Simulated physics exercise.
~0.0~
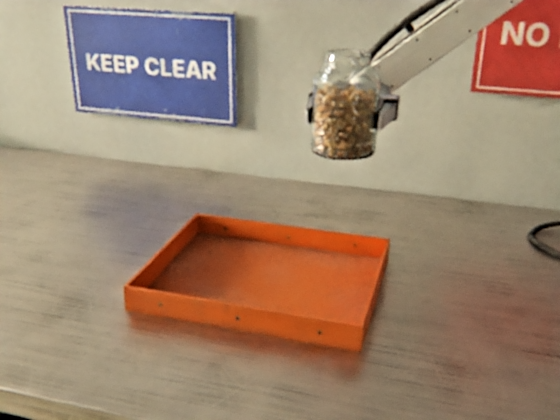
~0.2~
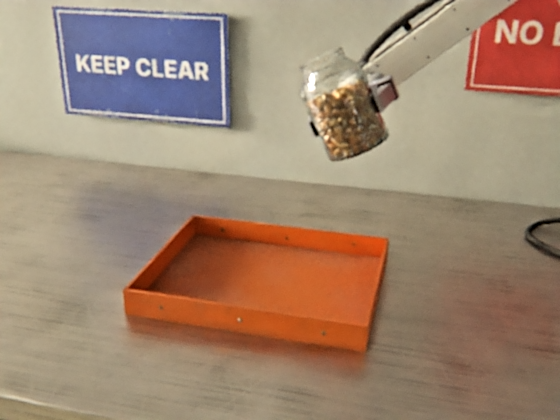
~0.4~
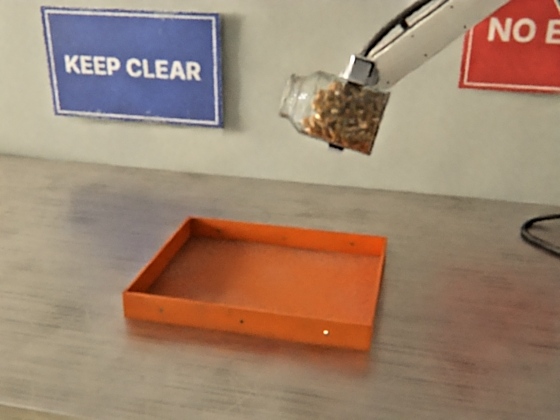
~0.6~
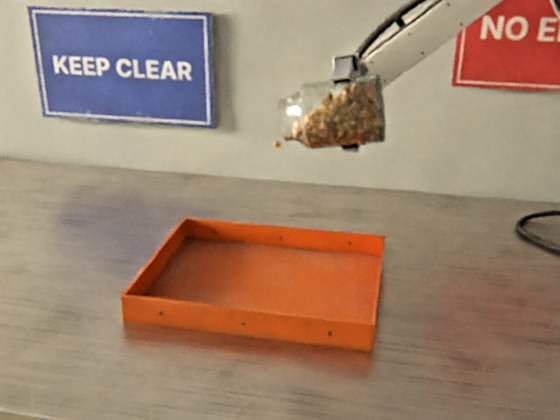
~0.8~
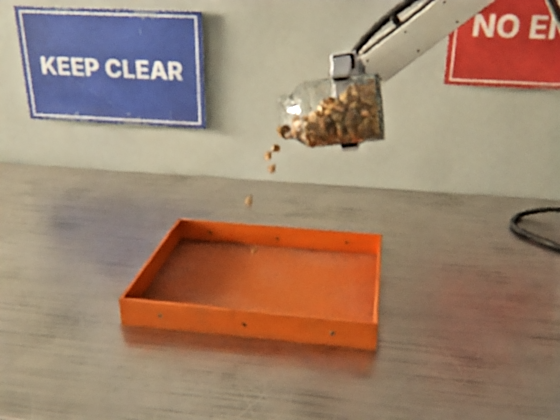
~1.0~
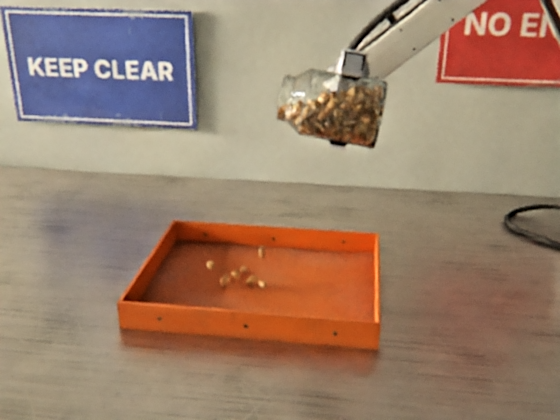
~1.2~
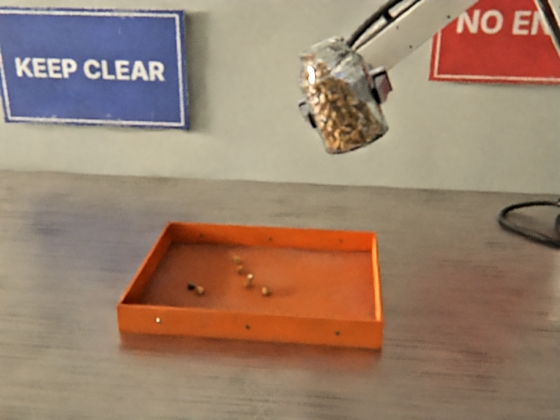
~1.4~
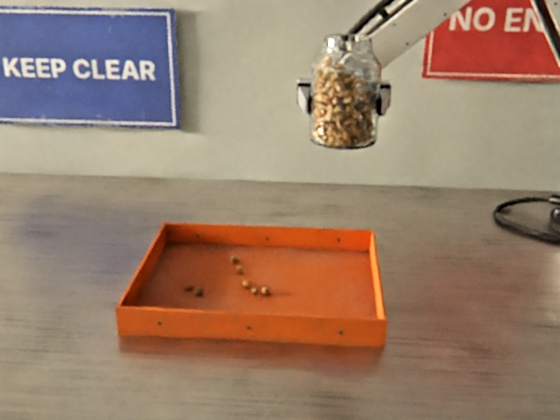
On a grey, streaked tabletop against a pale wall, seen from slightly above as the view drifts gently sideways, a shallow orange tray sits below a robotic arm. The arm reaches in from the upper right, gripping a clear jar nearly full of brown dried beans, between a blue "KEEP CLEAR" sign and a partly visible red one. The gripper tips the jar leftward onto its side, and a few beans spill from its mouth. They drop and scatter across the tray floor. The arm then turns the jar upright again, still mostly full, leaving only a small handful of beans in the tray.
